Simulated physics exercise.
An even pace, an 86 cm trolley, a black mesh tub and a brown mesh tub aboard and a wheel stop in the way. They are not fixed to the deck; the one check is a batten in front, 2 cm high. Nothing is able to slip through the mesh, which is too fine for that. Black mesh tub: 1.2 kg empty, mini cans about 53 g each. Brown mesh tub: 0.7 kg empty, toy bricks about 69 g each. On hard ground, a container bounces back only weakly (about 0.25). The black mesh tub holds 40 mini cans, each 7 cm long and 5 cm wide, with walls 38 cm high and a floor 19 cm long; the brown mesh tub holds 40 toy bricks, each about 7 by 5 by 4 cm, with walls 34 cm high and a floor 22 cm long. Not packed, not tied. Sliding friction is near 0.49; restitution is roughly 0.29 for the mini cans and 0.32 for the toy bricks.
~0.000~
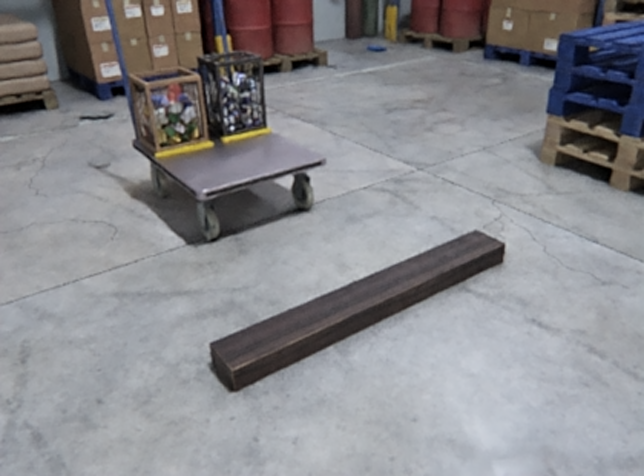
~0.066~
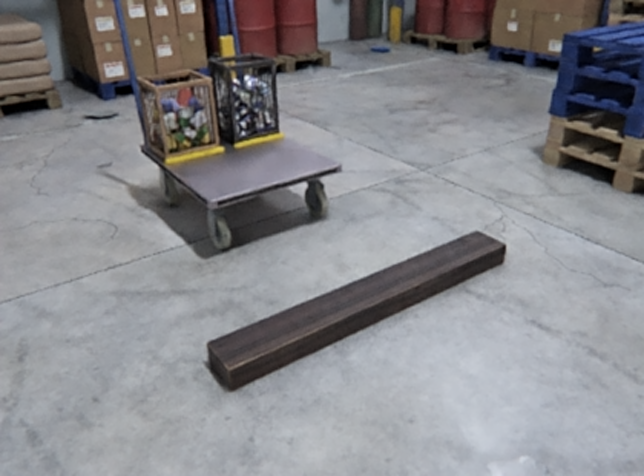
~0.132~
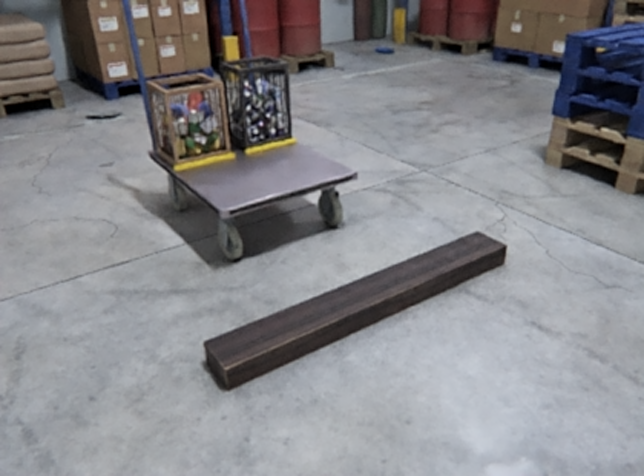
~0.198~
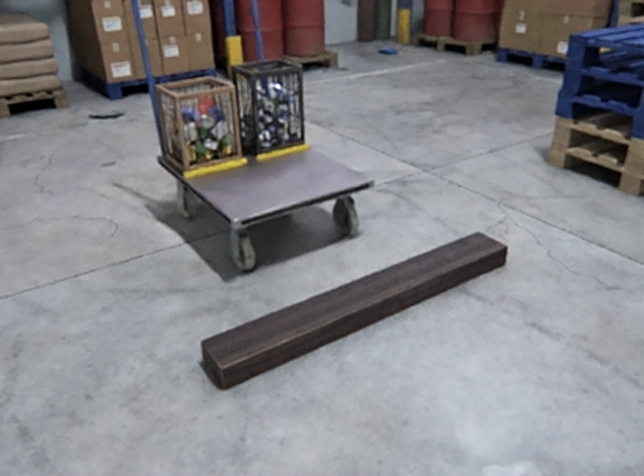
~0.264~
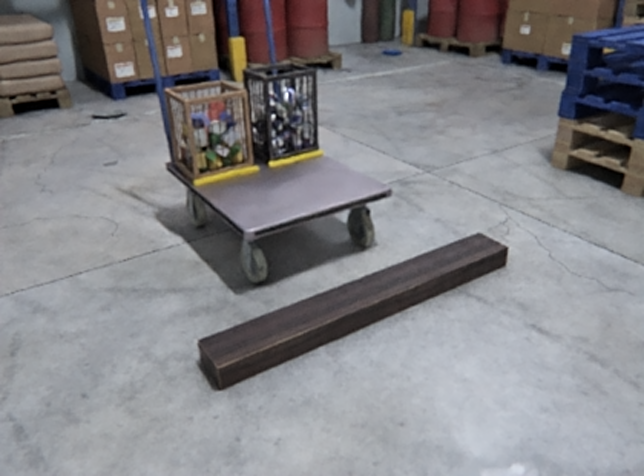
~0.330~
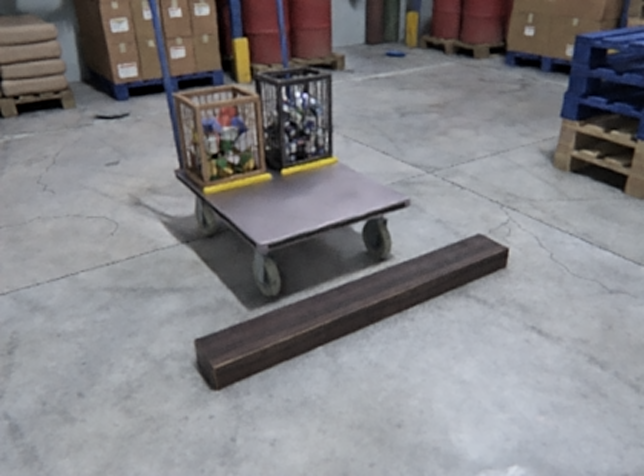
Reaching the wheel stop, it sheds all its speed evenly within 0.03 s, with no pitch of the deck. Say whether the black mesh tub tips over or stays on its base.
The black mesh tub tips over.
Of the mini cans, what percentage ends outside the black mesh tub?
That comes to around 20 per cent.
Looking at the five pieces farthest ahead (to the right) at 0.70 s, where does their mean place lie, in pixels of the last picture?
Around pixel (344, 144).
After 0.40 s, the stop begins.
After 0.52 s, the black mesh tub leans 25° with 0 of 40 out and the brown mesh tub leans 19° with 0 of 40 out.
After 0.70 s, the black mesh tub leans 60° with 0 of 40 out and the brown mesh tub leans 26° with 0 of 40 out.
After 1.00 s, the black mesh tub is down with 3 of 40 out and the brown mesh tub is upright with 0 of 40 out.
Outcome (at 1.53 s), the black mesh tub is down with 8 of 40 out and the brown mesh tub is upright with 0 of 40 out. Greatest lean of the black mesh tub, 94°.
